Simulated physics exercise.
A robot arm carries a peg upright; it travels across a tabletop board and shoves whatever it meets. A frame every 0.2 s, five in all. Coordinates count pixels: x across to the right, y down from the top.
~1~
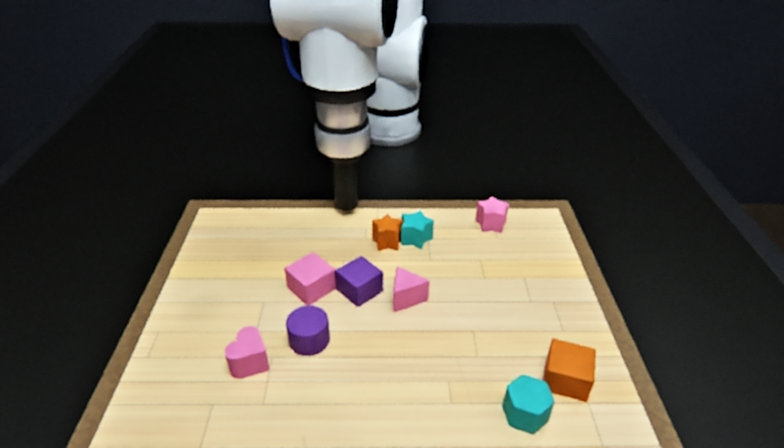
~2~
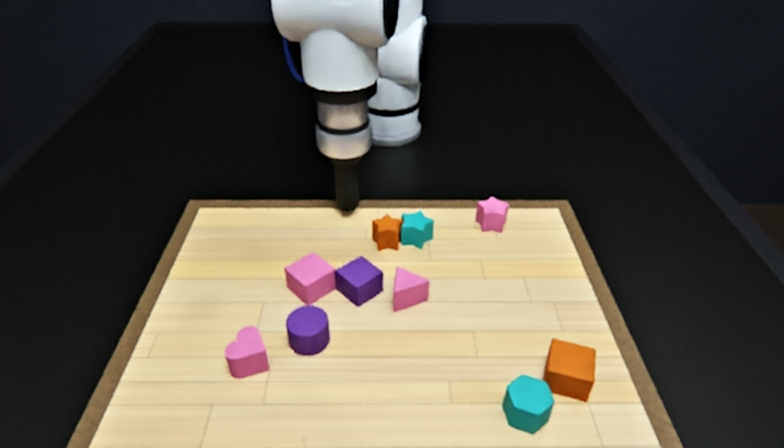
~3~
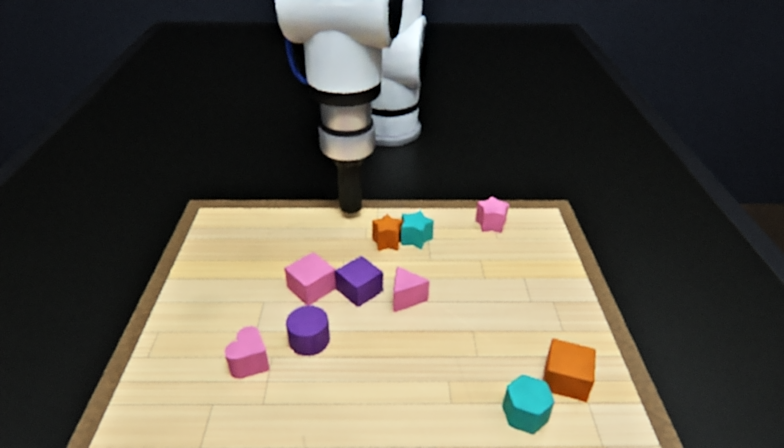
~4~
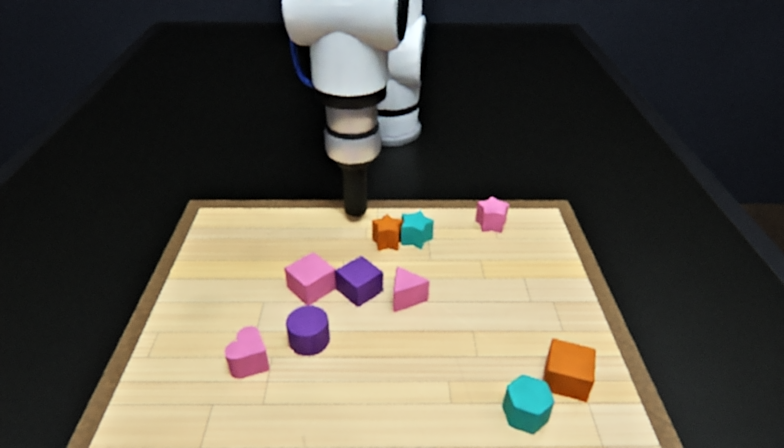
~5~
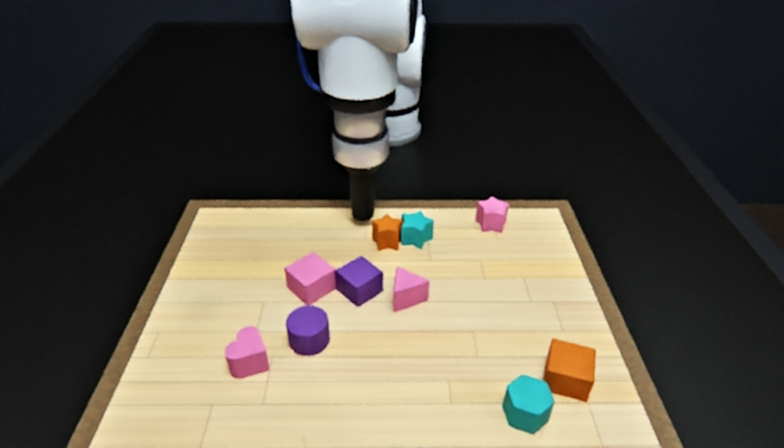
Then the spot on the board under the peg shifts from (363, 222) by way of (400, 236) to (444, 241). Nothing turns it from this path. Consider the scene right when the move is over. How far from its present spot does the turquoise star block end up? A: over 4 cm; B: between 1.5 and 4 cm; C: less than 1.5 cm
That would be A.
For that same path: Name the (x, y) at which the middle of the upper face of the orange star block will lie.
The middle of its upper face should be somewhere near (398, 231).
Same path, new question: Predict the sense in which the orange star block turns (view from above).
It ends up turned clockwise.
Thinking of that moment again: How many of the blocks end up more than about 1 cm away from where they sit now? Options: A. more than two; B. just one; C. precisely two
The answer is C.
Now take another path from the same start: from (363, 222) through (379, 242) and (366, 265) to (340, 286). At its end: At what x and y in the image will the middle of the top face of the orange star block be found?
I'd say the orange star block ends with its top centre at (402, 237).
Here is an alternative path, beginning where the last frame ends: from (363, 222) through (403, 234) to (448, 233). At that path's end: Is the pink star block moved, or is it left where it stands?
The block you're asking about stays where it is.
The first path, step by step. One third of the way, peg (387, 226); orange star block (392, 227), turned 25° clockwise; turquoise star block (420, 221), turned 20° anticlockwise.
Two thirds of the way, peg (416, 231); orange star block (398, 231), turned 60° clockwise; turquoise star block (445, 225), turned 25° anticlockwise.
At the end, peg (445, 234); orange star block (398, 231), turned 60° clockwise; turquoise star block (475, 230), turned 15° anticlockwise; pink star block in place.
